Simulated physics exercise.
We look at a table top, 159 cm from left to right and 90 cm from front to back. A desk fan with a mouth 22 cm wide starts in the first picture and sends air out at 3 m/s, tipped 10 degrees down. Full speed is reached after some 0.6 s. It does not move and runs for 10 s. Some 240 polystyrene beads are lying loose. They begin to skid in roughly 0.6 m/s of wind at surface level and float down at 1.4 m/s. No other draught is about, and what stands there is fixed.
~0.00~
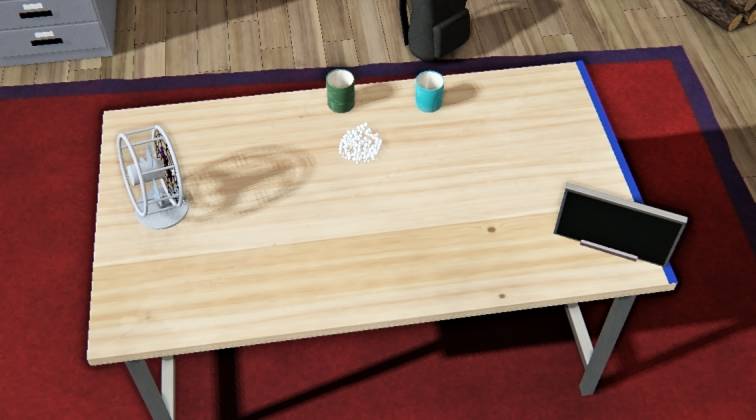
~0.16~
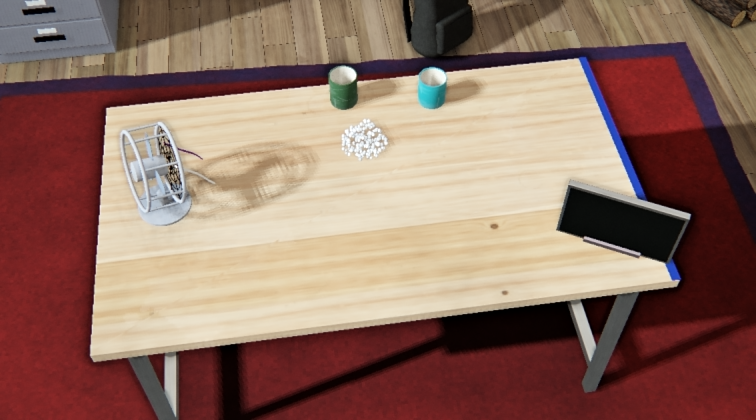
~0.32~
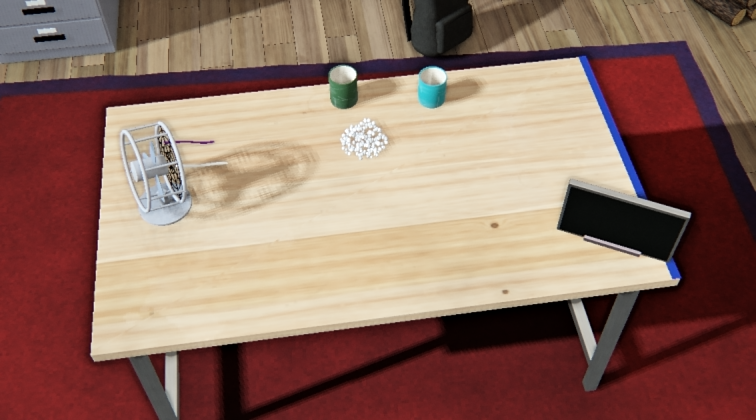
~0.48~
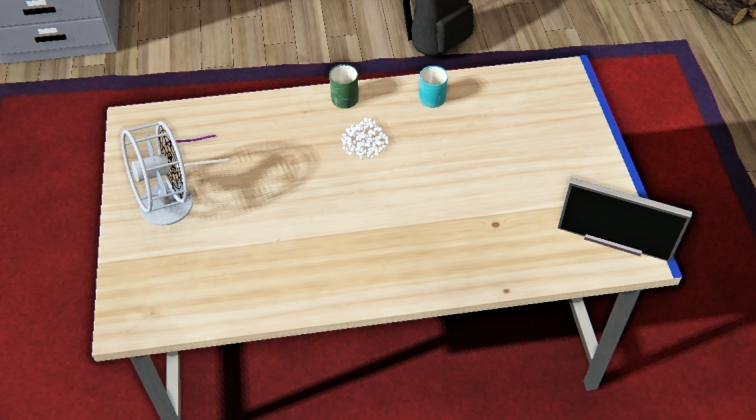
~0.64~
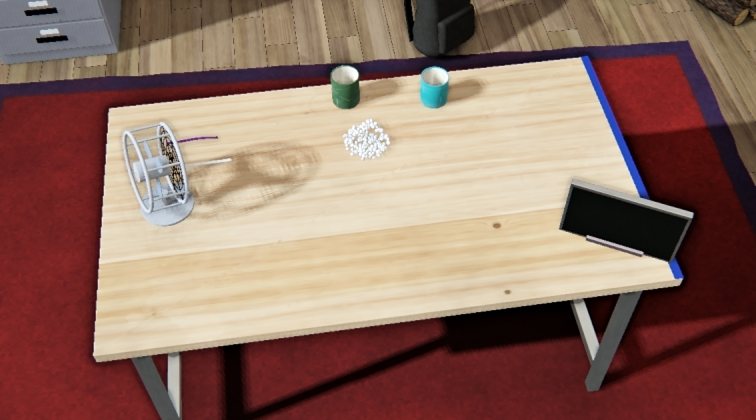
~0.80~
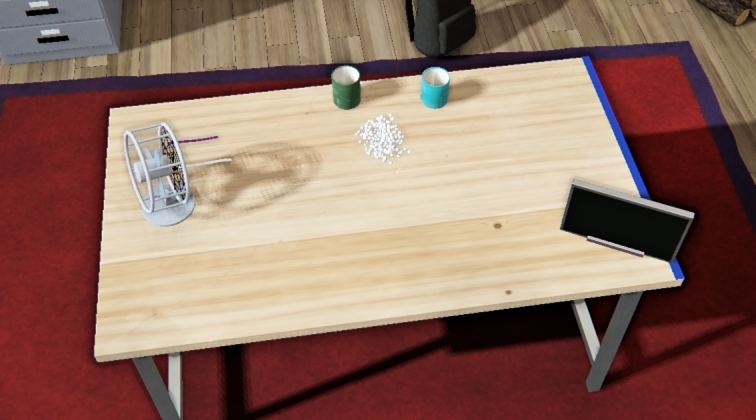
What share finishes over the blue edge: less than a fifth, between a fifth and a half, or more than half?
Of the polystyrene beads, above half end over the blue edge.
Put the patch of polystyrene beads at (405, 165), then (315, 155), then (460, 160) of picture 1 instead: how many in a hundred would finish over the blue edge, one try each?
In that order: 90 %, 60 %, 100 %.
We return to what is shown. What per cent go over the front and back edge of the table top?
Roughly 0 % front, 25 % back.
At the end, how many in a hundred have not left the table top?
Some 0 per cent.
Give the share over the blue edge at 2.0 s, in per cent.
About 70 %.
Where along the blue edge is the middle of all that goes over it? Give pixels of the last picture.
Around (624, 139).
After 2.0 s, 72 % are over the blue edge; 90 % have settled or left.
After 3.2 s, 76 % are over the blue edge; 99 % have settled or left.
After 5.5 s, 77 % are over the blue edge; 100 % have settled or left.
After 10.0 s, at the end, 77 % are over the blue edge.
